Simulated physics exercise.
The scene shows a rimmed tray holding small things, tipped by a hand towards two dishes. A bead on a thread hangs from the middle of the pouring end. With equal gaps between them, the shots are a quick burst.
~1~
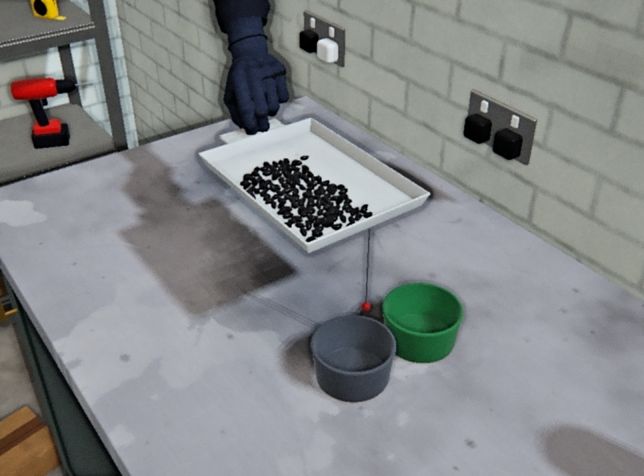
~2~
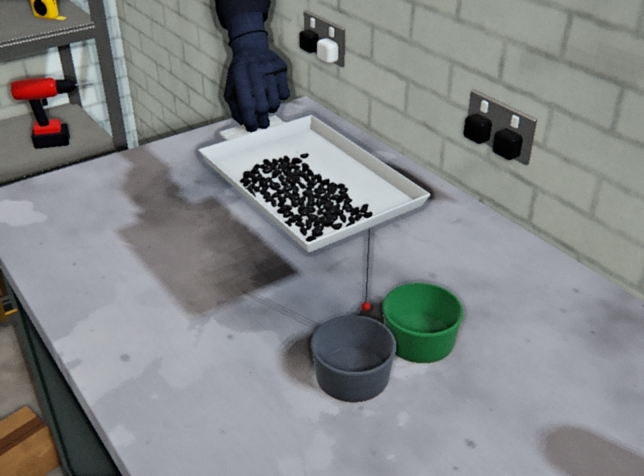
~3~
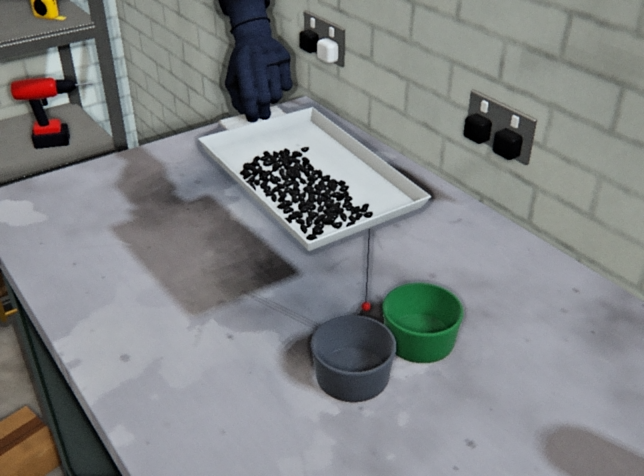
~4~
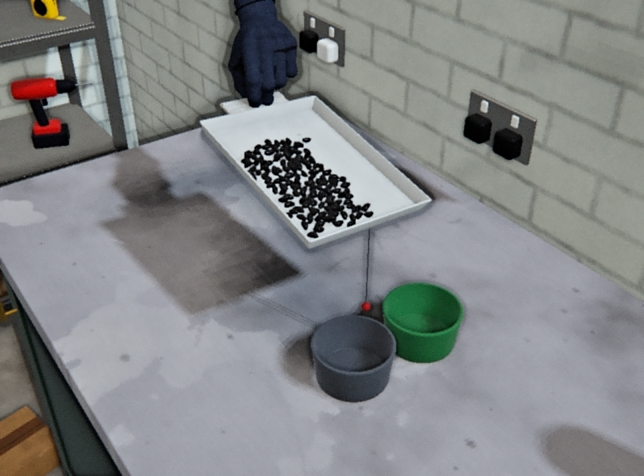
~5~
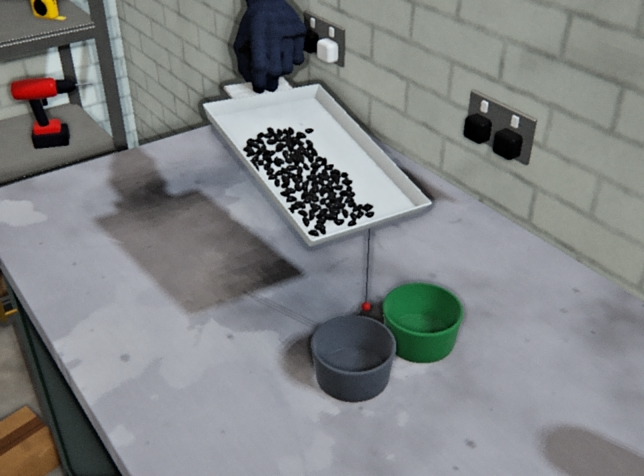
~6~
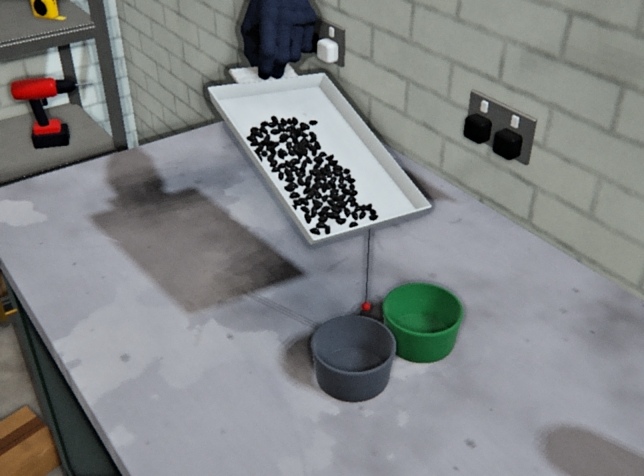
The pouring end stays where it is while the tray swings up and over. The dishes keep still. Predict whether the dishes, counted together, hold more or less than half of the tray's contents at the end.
More.
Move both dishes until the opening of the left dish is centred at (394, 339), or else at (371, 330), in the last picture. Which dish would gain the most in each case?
First try, the dish to the right; second try, the dish to the right.
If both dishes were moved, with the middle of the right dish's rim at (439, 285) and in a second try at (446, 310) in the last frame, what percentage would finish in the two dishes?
Trial 1: 60 percent; trial 2: 90 percent.
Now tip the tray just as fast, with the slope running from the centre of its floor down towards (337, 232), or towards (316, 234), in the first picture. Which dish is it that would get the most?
Tilt 1: Left-side dish. Tilt 2: Left-side dish.
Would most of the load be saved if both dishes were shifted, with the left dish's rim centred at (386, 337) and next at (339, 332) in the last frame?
The first place gets the greater share, the second the greater share.
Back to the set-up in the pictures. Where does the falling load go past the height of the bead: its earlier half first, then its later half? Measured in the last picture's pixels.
First roughly (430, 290), then roughly (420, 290).
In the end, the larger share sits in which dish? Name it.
It's the right side.
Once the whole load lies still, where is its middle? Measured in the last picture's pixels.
About pixel (424, 331).
Soon after the last picture, tray tipped steeply; most on the tray; a small part in the air.
A little later, tray tipped past a quarter turn; a stray few on the tray; a stray few in the left dish; most in the right dish; a small part outside both; about a quarter in the air.
Later still, tray tipped past a quarter turn; a small part in the left dish; most in the right dish; a small part outside both.
At rest, tray tipped past a quarter turn; a small part in the left dish; most in the right dish; a small part outside both.
